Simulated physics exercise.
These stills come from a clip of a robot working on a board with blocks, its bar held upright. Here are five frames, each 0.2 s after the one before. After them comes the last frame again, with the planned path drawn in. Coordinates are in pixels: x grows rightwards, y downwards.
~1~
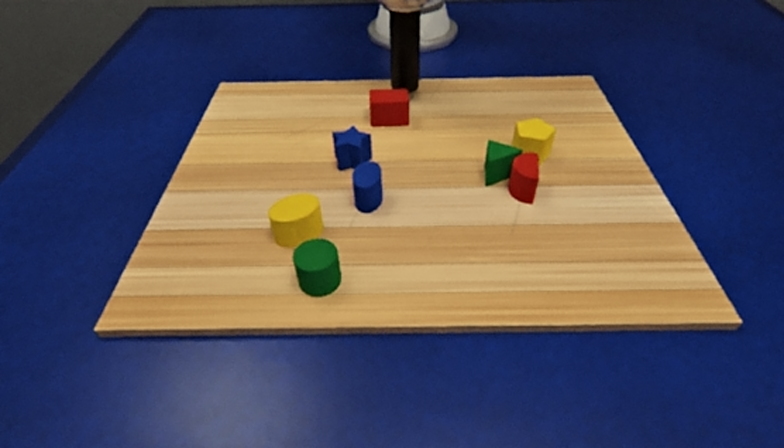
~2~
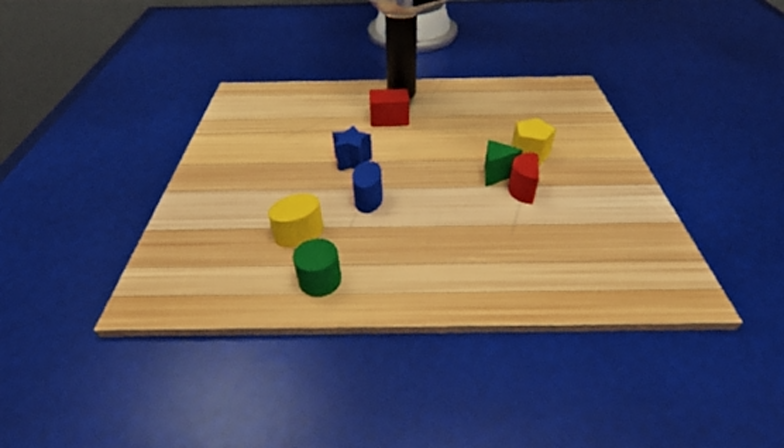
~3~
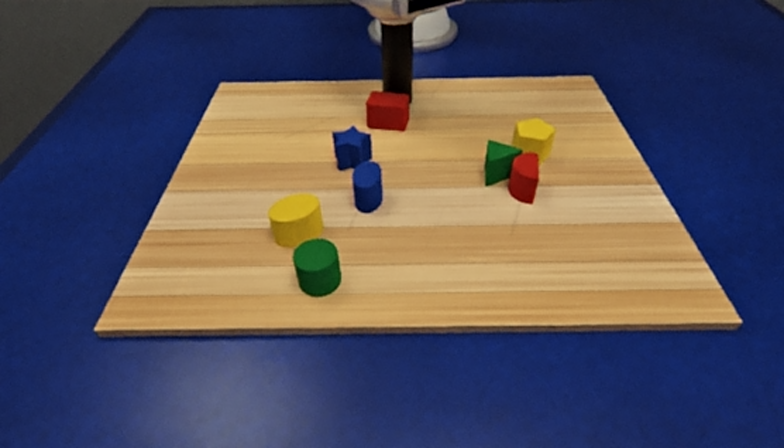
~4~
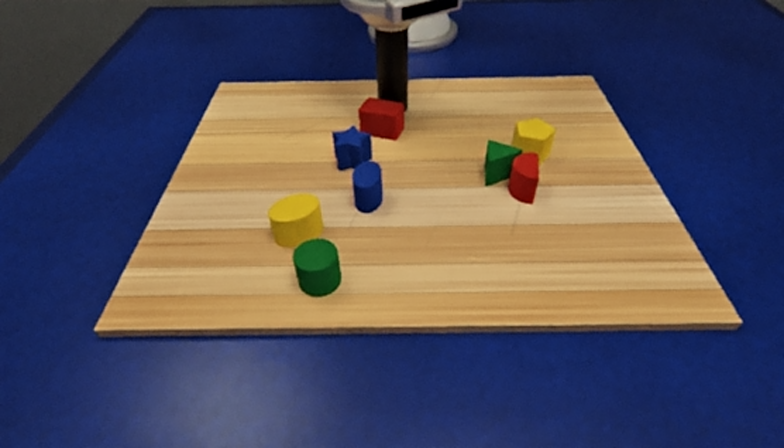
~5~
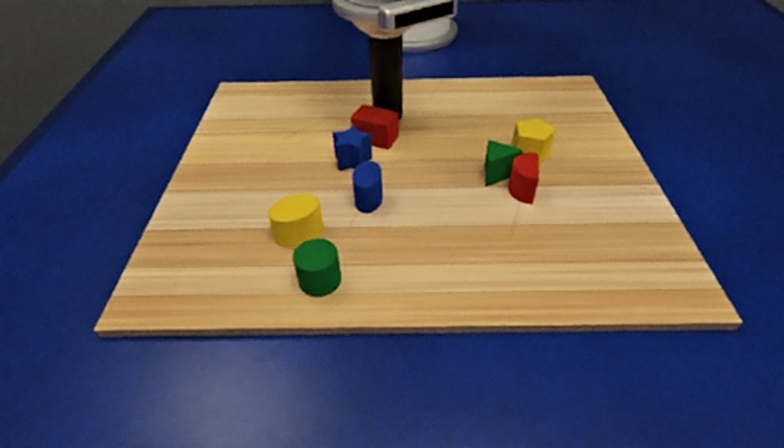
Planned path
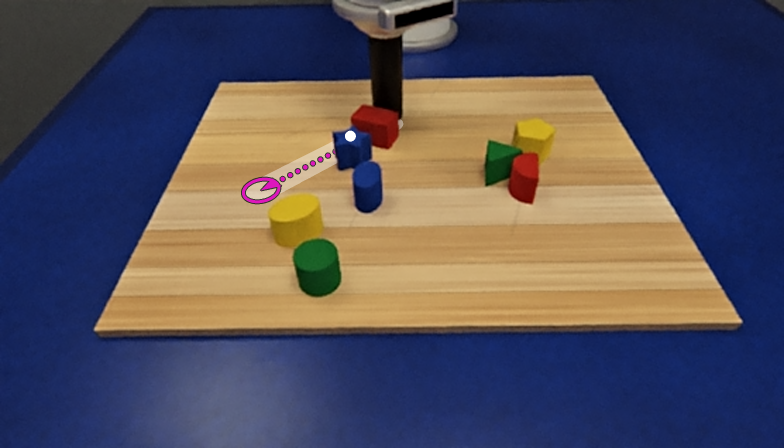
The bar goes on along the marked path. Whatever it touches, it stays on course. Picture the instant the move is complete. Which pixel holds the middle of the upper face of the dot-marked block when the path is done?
The top centre is at (334, 175).
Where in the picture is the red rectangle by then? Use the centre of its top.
Around pixel (315, 159).
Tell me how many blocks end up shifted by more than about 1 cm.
That makes 2 blocks.
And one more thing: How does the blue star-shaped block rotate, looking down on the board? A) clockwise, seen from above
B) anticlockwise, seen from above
The answer is B.
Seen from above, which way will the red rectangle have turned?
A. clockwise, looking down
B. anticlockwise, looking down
B
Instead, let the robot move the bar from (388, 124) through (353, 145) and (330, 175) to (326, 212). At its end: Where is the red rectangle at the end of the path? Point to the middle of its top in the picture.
Close to (321, 211).
Path on the board, from (388, 124) to (261, 190); the dot is on the blue star-shaped block.
What follows on the original path. One third of the way, bar at (349, 136); blue star-shaped block at (337, 156), turned 40° anticlockwise; red rectangle at (340, 137), turned 25° anticlockwise.
Two thirds of the way, bar at (306, 157); blue star-shaped block at (334, 174), turned 80° anticlockwise; red rectangle at (316, 157), turned 60° anticlockwise.
At the end, bar at (259, 181); yellow oval block in place; blue star-shaped block at (334, 175), turned 80° anticlockwise; blue oval block at (369, 175); red rectangle at (315, 159), turned 65° anticlockwise.
